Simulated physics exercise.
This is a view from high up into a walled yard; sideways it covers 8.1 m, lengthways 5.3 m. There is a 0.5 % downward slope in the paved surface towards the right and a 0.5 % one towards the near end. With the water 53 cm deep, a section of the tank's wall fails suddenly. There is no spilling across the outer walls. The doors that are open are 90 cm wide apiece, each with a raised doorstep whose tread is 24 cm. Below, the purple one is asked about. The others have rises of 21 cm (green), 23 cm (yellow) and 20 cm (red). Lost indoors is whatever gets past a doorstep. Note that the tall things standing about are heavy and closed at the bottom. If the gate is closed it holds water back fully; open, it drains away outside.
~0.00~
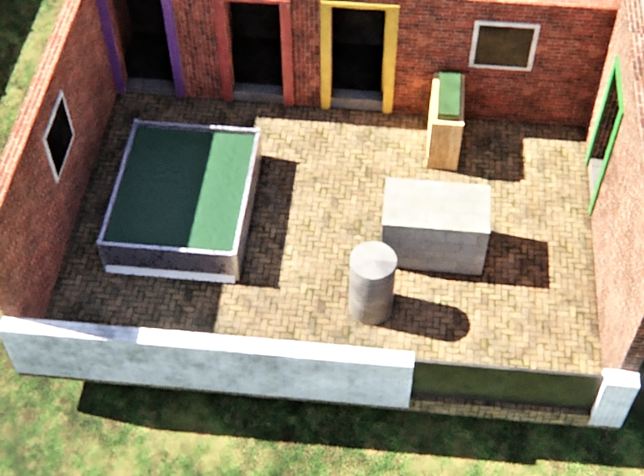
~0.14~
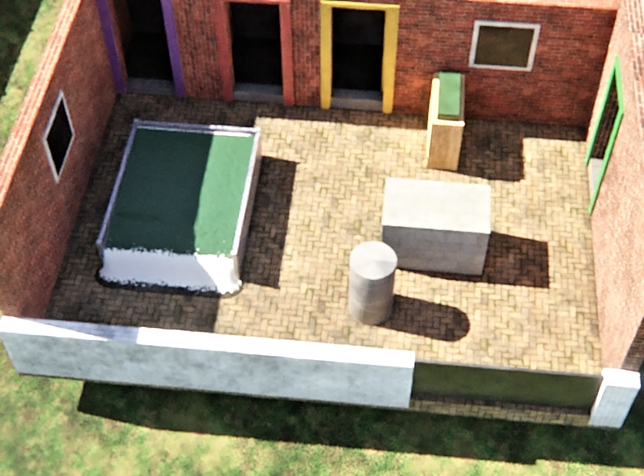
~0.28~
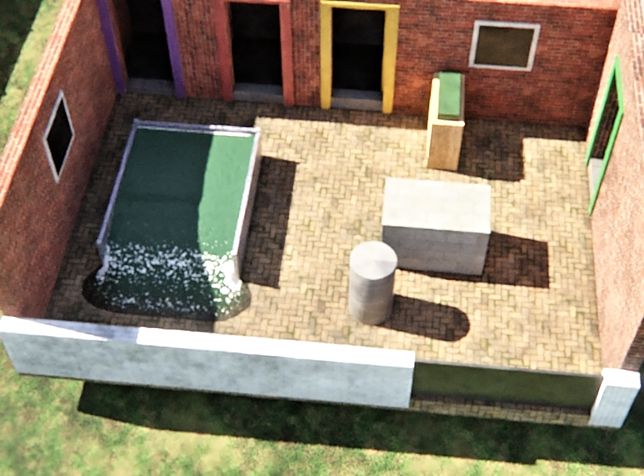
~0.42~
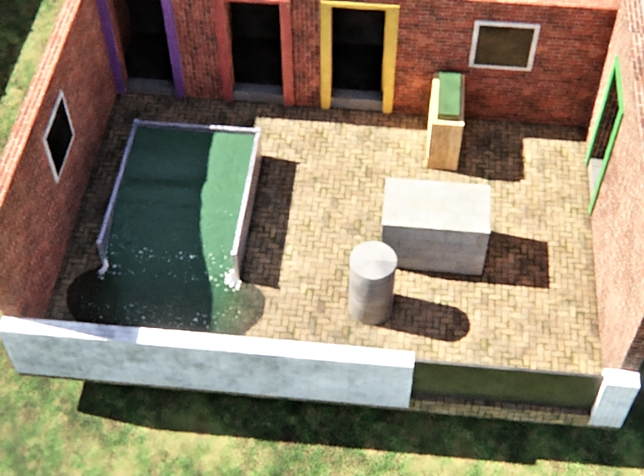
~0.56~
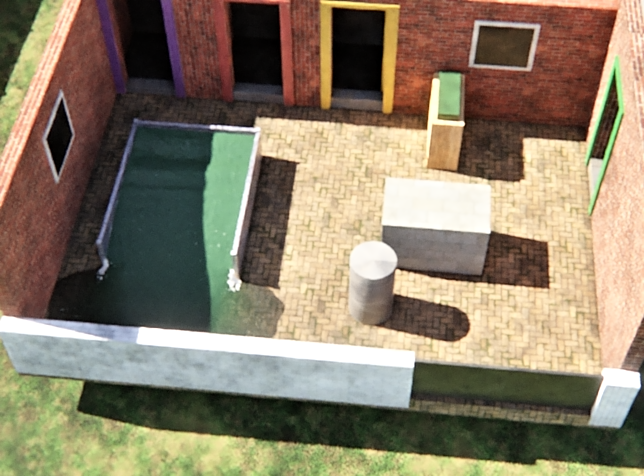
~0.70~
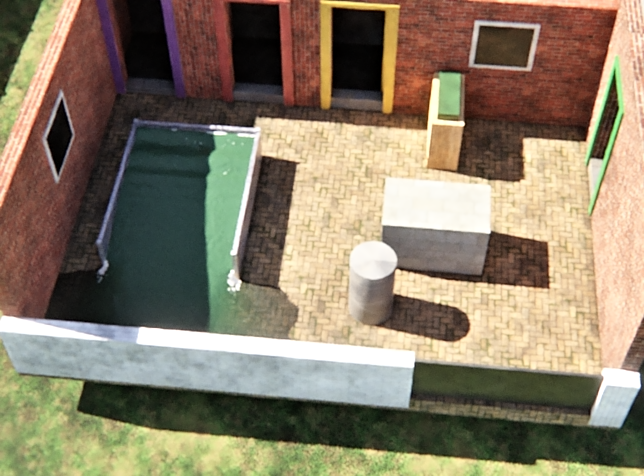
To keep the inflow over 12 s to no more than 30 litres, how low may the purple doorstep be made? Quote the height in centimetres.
No lower than about 19 cm.
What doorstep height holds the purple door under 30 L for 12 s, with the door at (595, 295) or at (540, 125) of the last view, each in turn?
Roughly 8.0 and 8.0 cm.
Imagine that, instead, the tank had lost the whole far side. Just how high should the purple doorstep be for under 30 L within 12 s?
About 28 cm.
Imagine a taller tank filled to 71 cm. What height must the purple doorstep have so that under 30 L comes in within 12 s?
Then a height close to 29 cm.
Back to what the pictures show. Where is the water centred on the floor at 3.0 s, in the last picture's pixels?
Around (194, 284).
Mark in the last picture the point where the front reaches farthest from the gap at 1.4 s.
Front tip: Approx. (347, 378) px.
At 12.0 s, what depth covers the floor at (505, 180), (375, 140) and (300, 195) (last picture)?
Depths in order: 9 / 5 / 5 cm.
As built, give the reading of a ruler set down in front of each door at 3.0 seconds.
Lab note, depth in cm: Green 0; yellow 0; purple 0; red 0.
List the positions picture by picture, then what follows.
Still water, 53 cm deep, in the tank at (183, 188); the purple door at (144, 50) is dry, in the first frame.
The front is at (105, 282), 0.3 m from the gap at (170, 263); 0.5 m2 of floor is wet, 53 cm left at the back, in the second frame.
The front is at (110, 306), 0.7 m from the gap at (170, 265); 1.5 m2 of floor is wet, 53 cm left at the back, in the third frame.
The front is at a hidden place, 1.2 m from the gap at (171, 266); 2.7 m2 of floor is wet, 53 cm left at the back, in the fourth frame.
The front is at a hidden place, 1.6 m from the gap at (171, 266); 4.1 m2 of floor is wet, 53 cm left at the back, in the fifth frame.
Water pours out at (171, 266) and has run 1.7 m, to a hidden place; about 8 cm deep outside, 51 cm at the back; 3.8 m in a straight line remain to the purple door at (144, 50), in the sixth frame.
After 1.4 s water covers 15 % of the floor, deepest (42 cm) near (35, 349); it has not reached the purple door.
After 3.0 s water covers 40 % of the floor, deepest (35 cm) near (47, 350); it has not reached the purple door.
After 12.0 s water covers 100 % of the floor, deepest (14 cm) near (585, 275); 3 cm at the purple door, 87 litres in over its 13 cm doorstep.
At the purple door as built, the water arrived by 3.3 s and peaked near 22 cm at 4.0 s.
With a doorstep of 16 cm, 54 litres would have come in within the 12 s; with 22 cm, 17 litres. So under 30 litres takes about 19 cm.
